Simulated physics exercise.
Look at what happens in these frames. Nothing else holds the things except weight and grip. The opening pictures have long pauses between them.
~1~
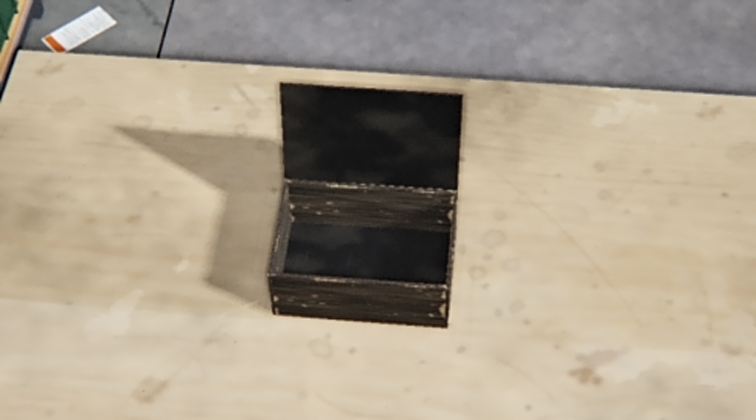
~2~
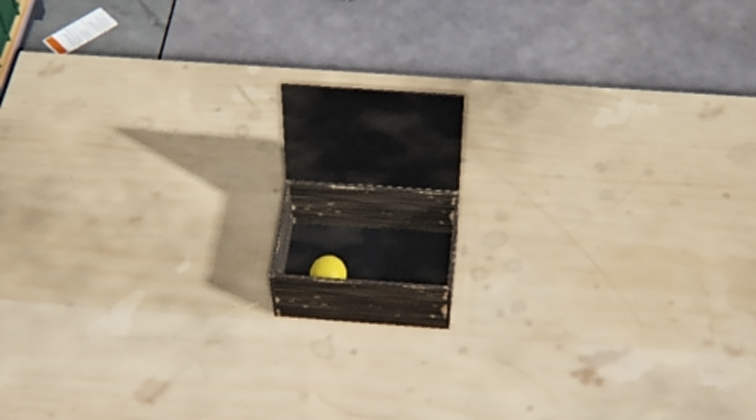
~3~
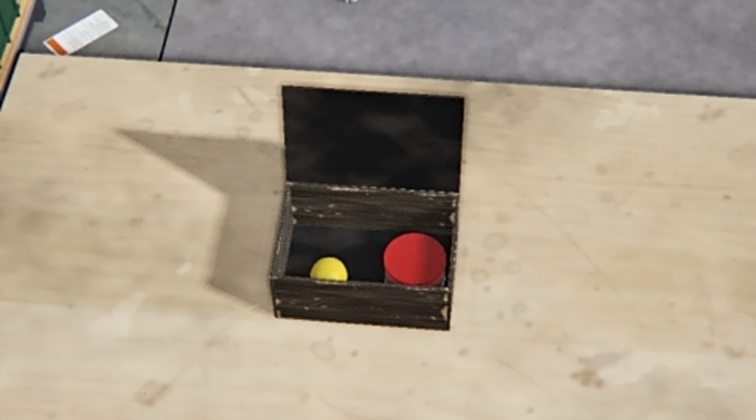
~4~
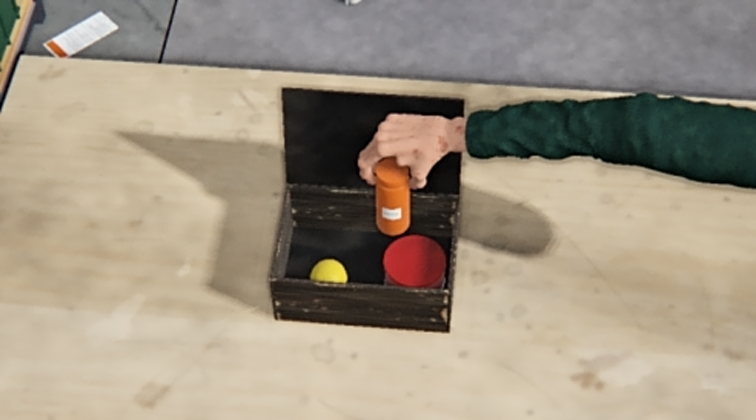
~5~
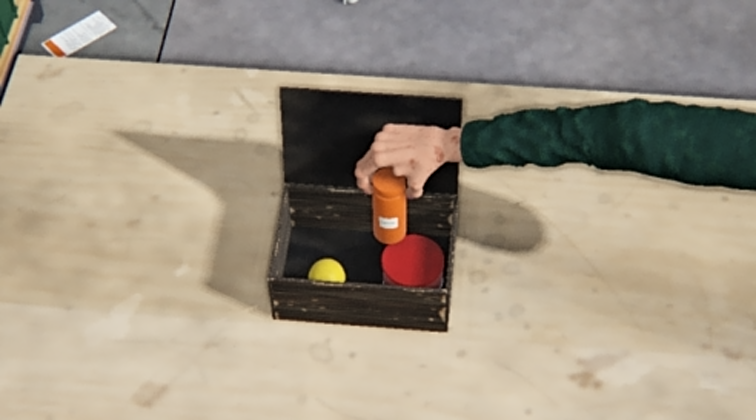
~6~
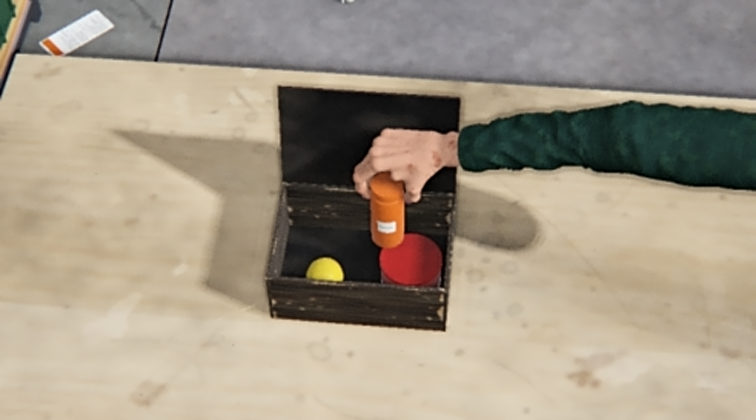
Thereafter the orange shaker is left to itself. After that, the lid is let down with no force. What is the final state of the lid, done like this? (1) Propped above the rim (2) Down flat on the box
(2) Down flat on the box.
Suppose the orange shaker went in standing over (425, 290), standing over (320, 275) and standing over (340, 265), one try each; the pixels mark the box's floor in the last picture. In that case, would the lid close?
In case one it remains open, in case two it ends up closed and in case three it remains open.
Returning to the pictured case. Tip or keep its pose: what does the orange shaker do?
Well, the orange shaker ends up skewed.
Then, 0.50 s after the last picture, orange shaker tipped 74° from how it was near (341, 232).
Then, 1.30 s after the last picture, lid 78° above the rim; orange shaker on its side near (326, 250).
Then, 1.70 s after the last picture, lid 50° above the rim; orange shaker on its side near (326, 250).
Then, 2.10 s after the last picture, lid 13° above the rim; orange shaker on its side near (326, 250).
At rest, lid shut; tipped over in the box, orange shaker; the other 2 in place. Seen from the same camera at the end, orange shaker near (326, 250).
